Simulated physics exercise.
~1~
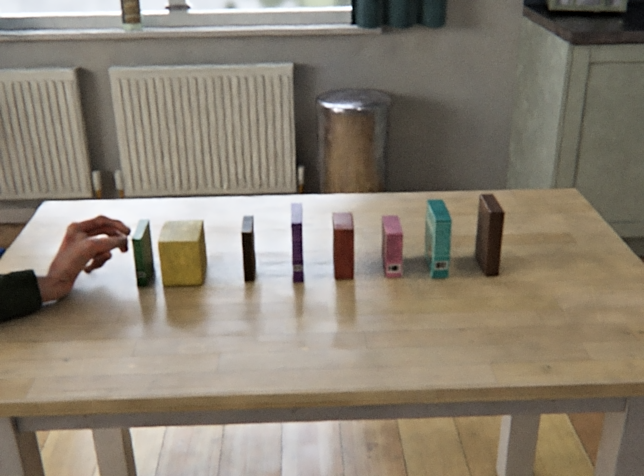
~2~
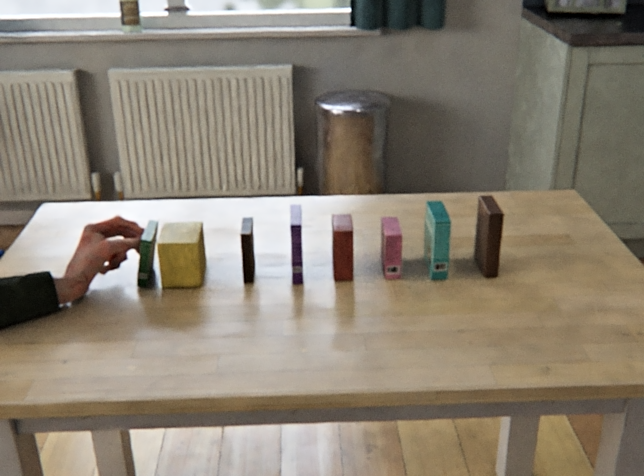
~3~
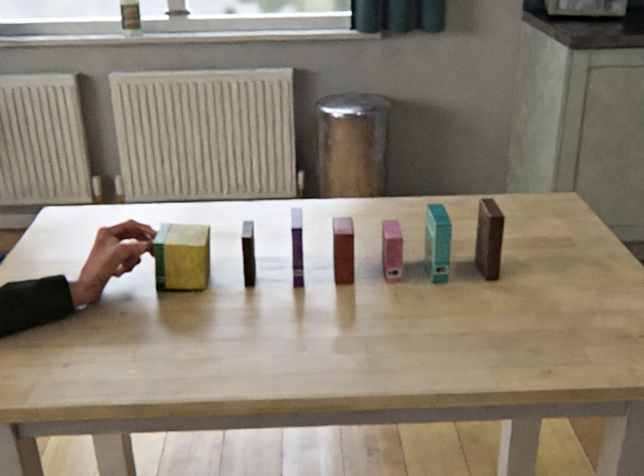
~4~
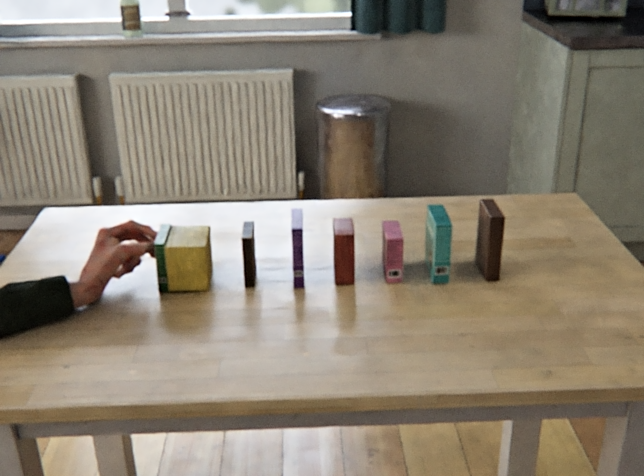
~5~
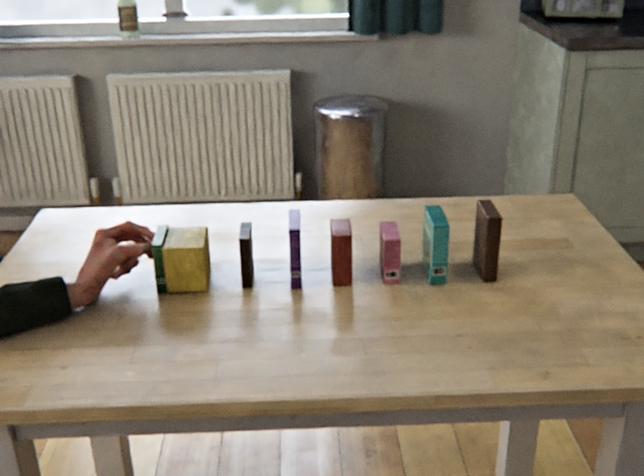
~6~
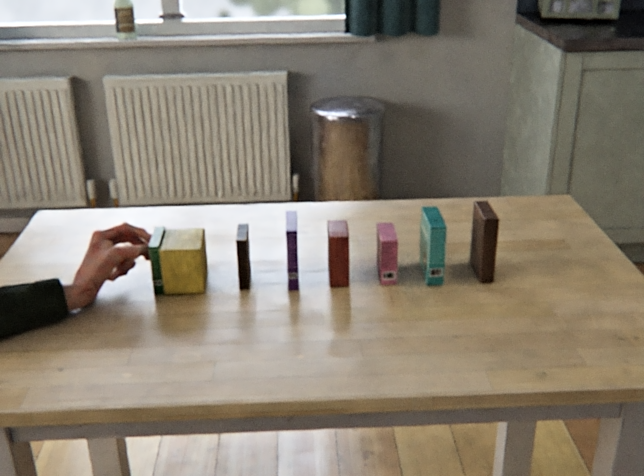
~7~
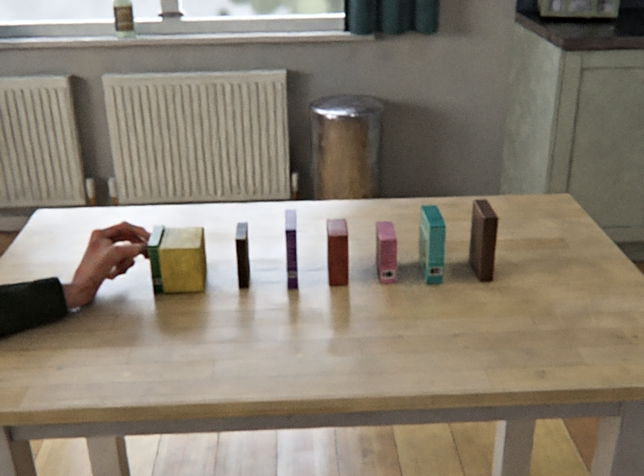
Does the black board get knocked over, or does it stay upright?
The black board stays upright. The green packet comes to rest against the yellow block, which does not topple into the board.
